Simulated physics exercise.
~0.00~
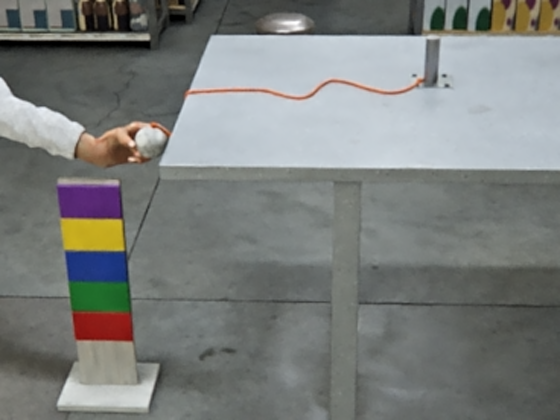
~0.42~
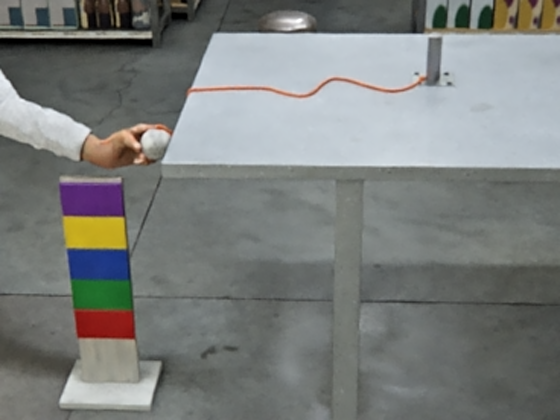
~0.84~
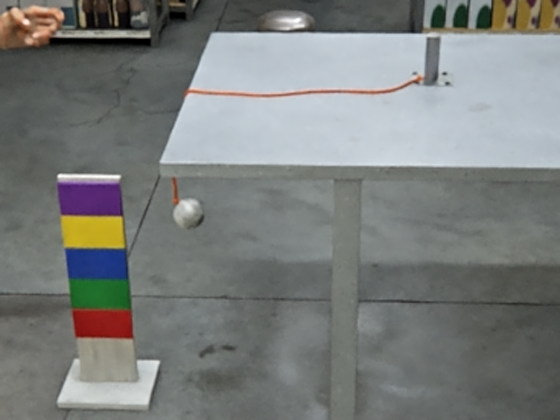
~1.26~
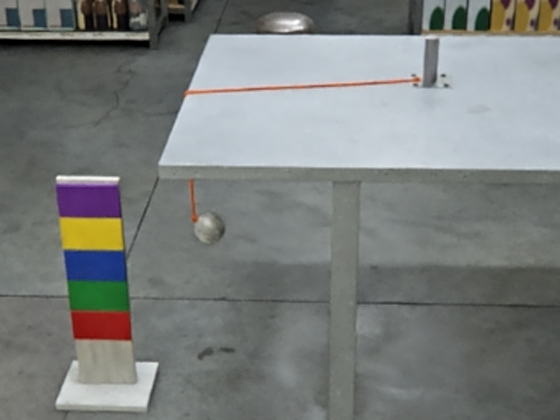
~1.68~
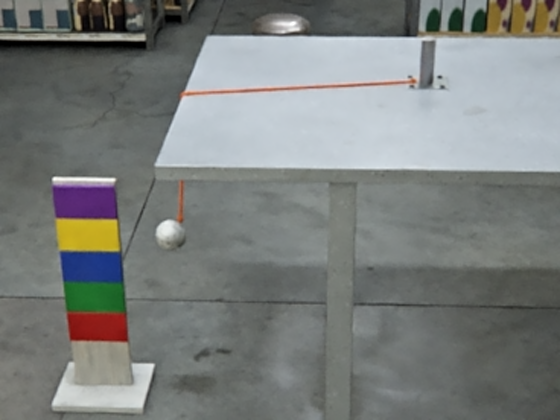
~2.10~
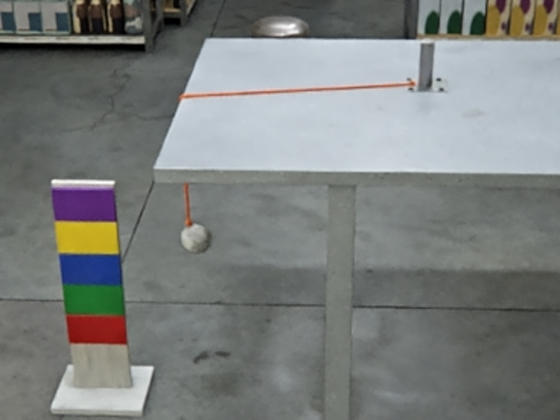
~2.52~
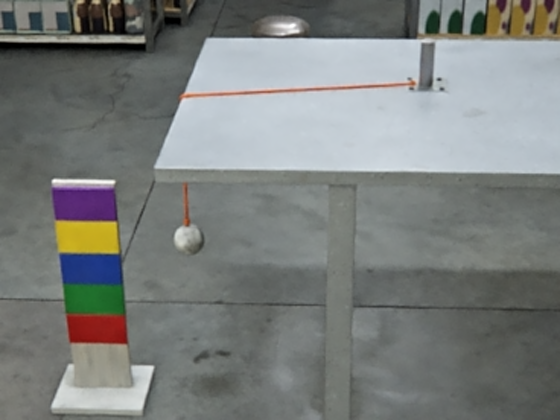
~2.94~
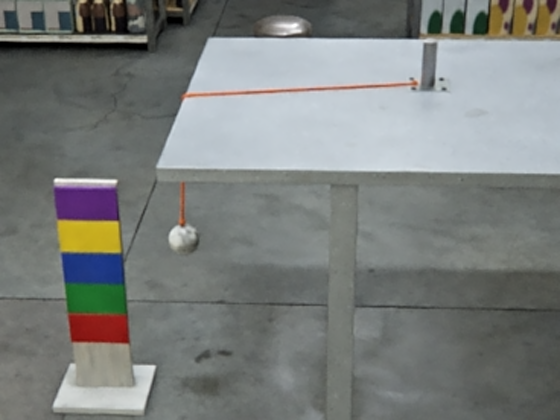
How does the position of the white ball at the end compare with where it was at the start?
At the start the white ball is held in a hand beside the left edge of the tabletop, above the board's top band. By the end it is lower and a little to the right, hanging from the orange shoelace below the table edge, level with the yellow band.
